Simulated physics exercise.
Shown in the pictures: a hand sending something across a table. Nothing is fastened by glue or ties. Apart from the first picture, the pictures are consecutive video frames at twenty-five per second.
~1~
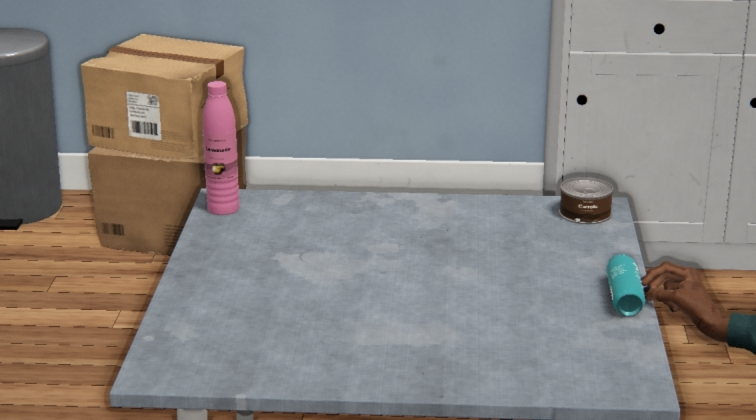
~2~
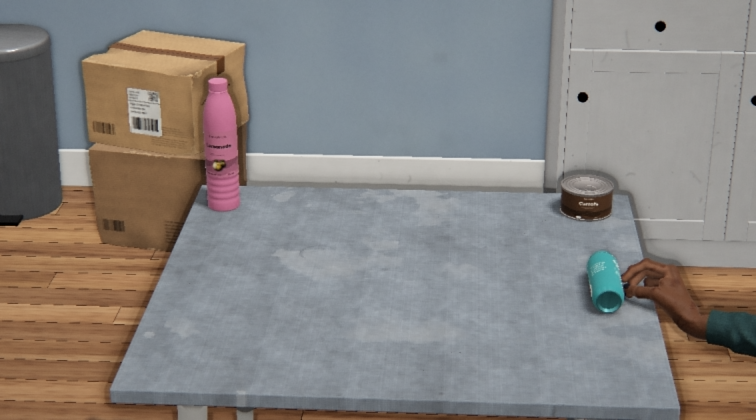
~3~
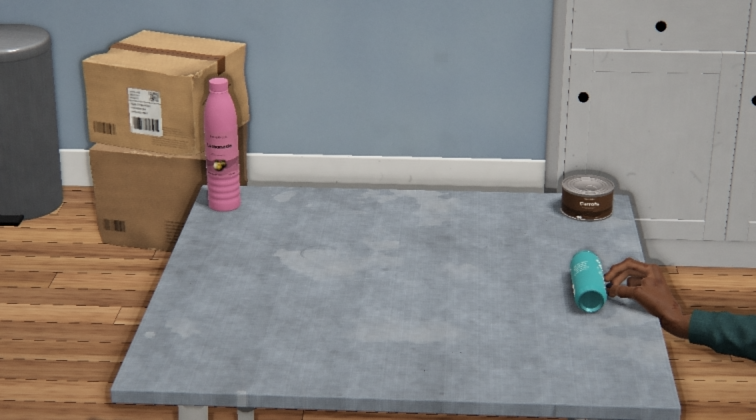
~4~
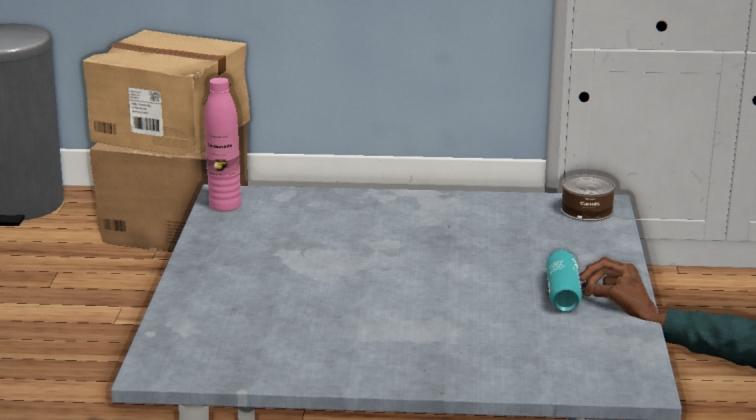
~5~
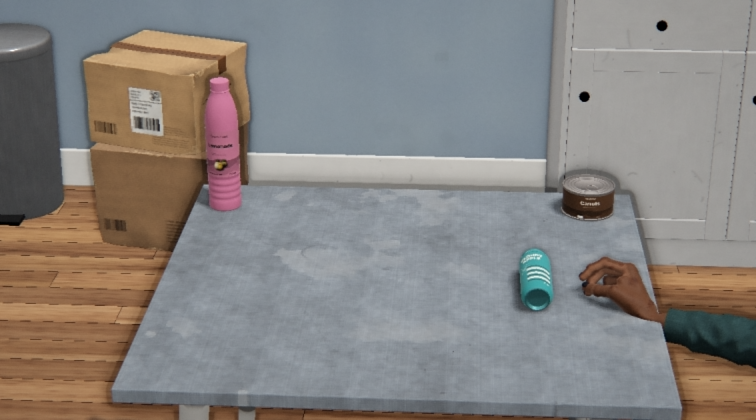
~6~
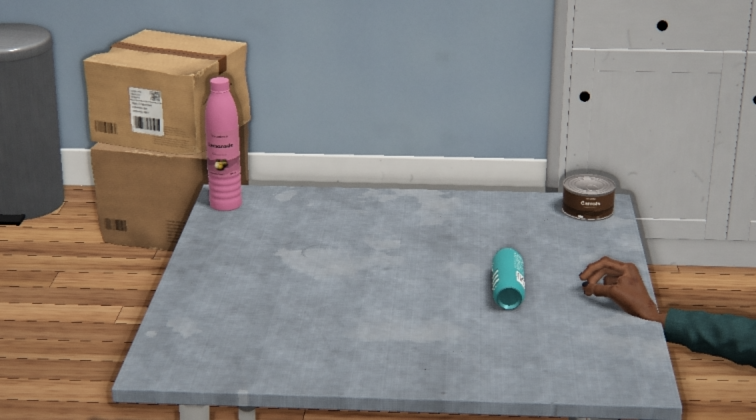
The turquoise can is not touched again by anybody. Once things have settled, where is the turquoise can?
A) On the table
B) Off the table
The answer is B.
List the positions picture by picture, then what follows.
In the first frame, under the hand; turquoise can (625, 285).
In the second frame, under the hand; turquoise can (605, 282).
In the third frame, under the hand; turquoise can (588, 281).
In the fourth frame, turquoise can (564, 280).
In the fifth frame, turquoise can (536, 279) moved about its own width.
In the sixth frame, turquoise can (508, 278) moved well along.
Then, 0.20 s later than the last frame, turquoise can moved well along near (378, 275).
Then, 0.50 s later than the last frame, turquoise can moved well along near (212, 270).
Then, 0.80 s later than the last frame, turquoise can now off the table.
Then, 1.10 s later than the last frame, things are still on the move.
When it is over, off the table, turquoise can.
